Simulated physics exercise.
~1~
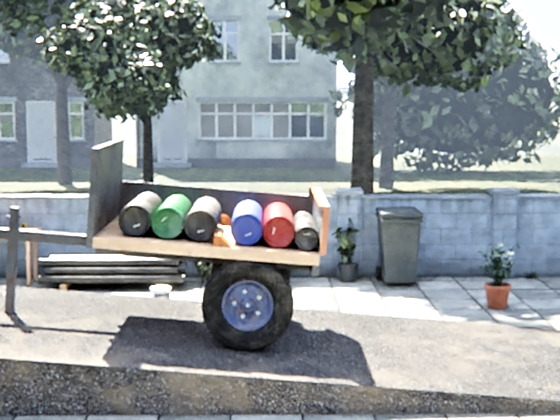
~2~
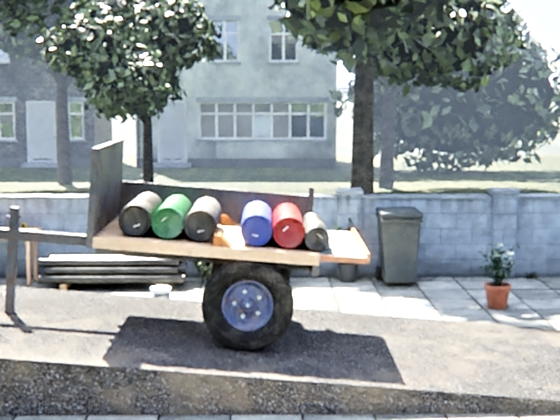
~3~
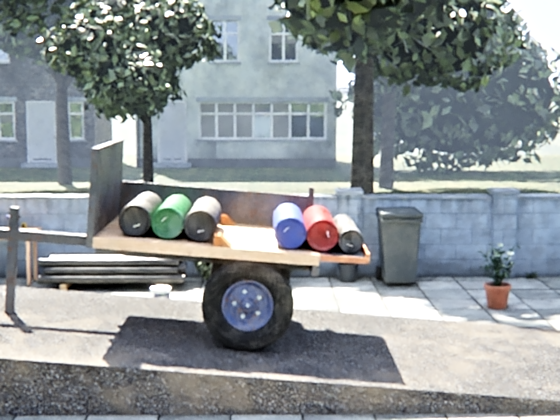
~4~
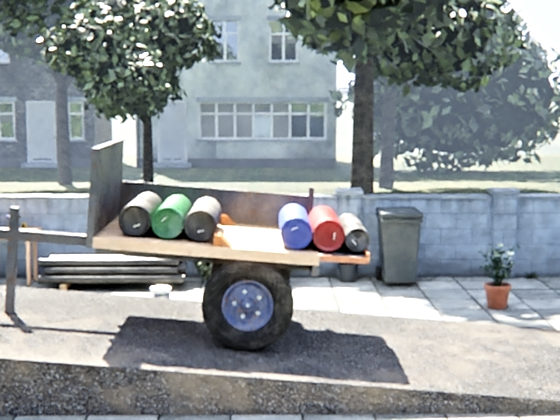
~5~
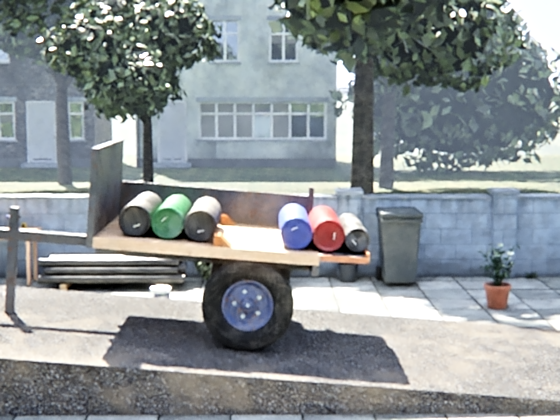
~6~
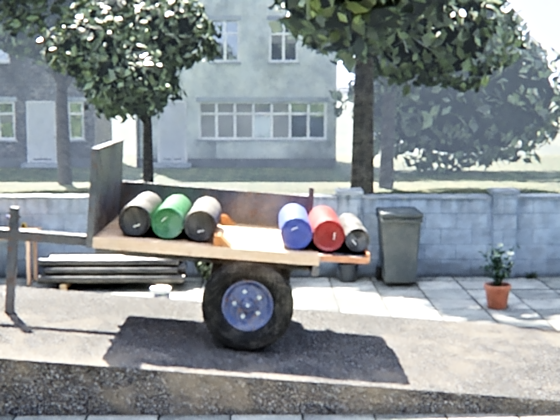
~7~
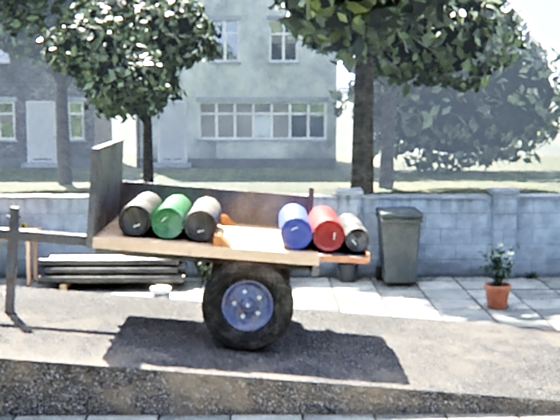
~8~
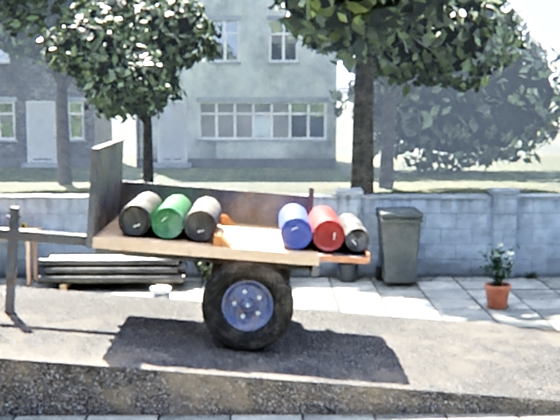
On a sloping roadside in front of a low block wall, a two-wheeled trailer stands loaded with six cylinders lying with their ends facing the viewer. At first its tail gate is upright, holding the row in on the right. The gate swings down level with the bed, and the blue, red and small dark cylinders beside it roll to the right. The green cylinder and its two dark neighbours stay put left of the orange chock. The rolling three slow and settle close together, the red and dark ones on the lowered gate, and nothing falls off.
